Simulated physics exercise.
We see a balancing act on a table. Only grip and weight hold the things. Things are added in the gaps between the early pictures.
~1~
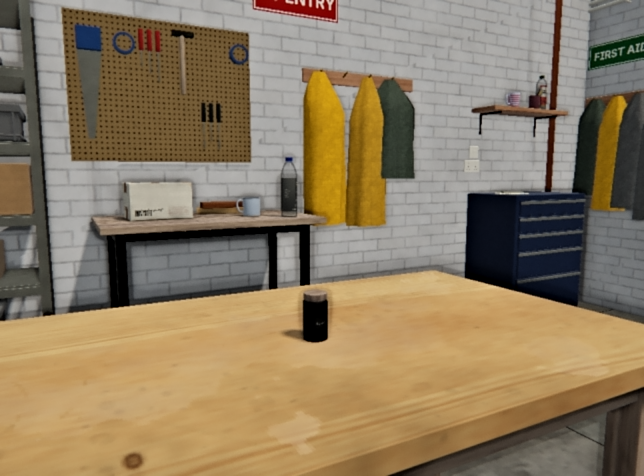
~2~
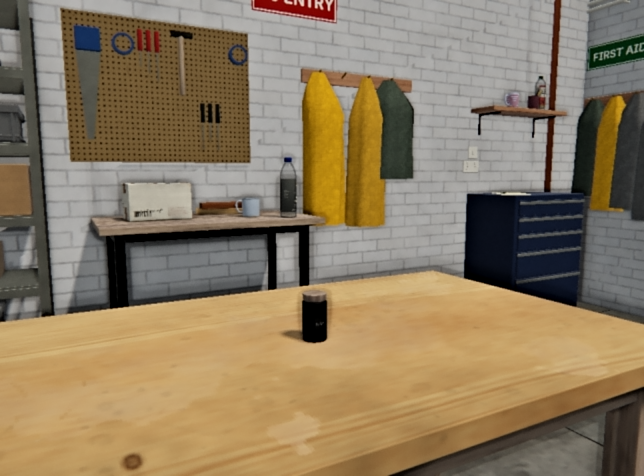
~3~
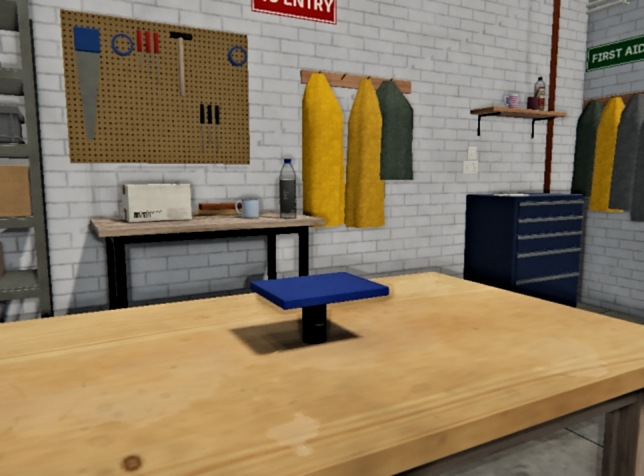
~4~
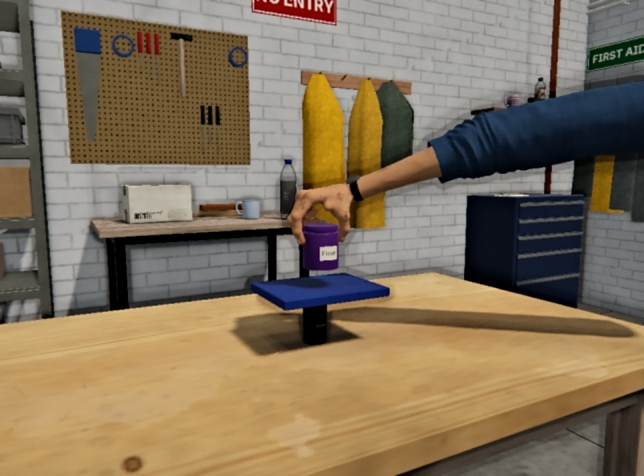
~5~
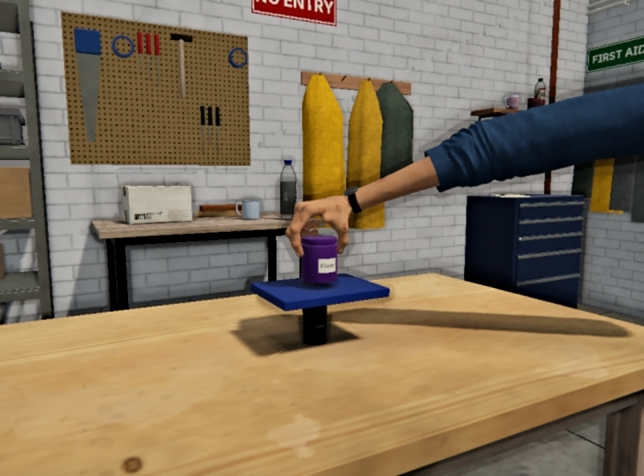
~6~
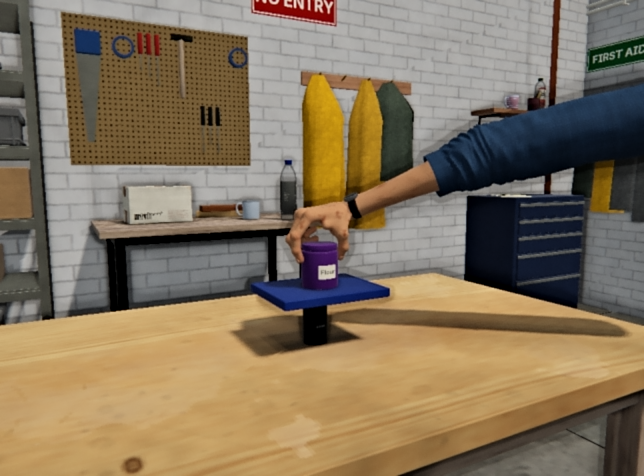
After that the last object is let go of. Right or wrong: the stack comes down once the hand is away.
Wrong, it stays balanced.
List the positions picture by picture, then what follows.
In the first frame, the last thing is not in view yet; black shaker (315, 316).
In the second frame, the last thing is not in view yet; black shaker (315, 316).
In the third frame, the last thing is not in view yet; black shaker (314, 317).
The fourth frame shows still above its spot; purple jar (321, 246); black shaker (315, 318).
The fifth frame shows still above its spot; purple jar (319, 258); black shaker (315, 319).
The sixth frame shows set down, still held; purple jar (320, 265); black shaker (315, 319).
Then, 0.30 s past the last view, nothing moves.
Then, 0.70 s past the last view, purple jar resting near (320, 265).
Finally, all 3 still in place. Final places as the last picture's camera would see them, purple jar near (320, 265). The stack stays up.
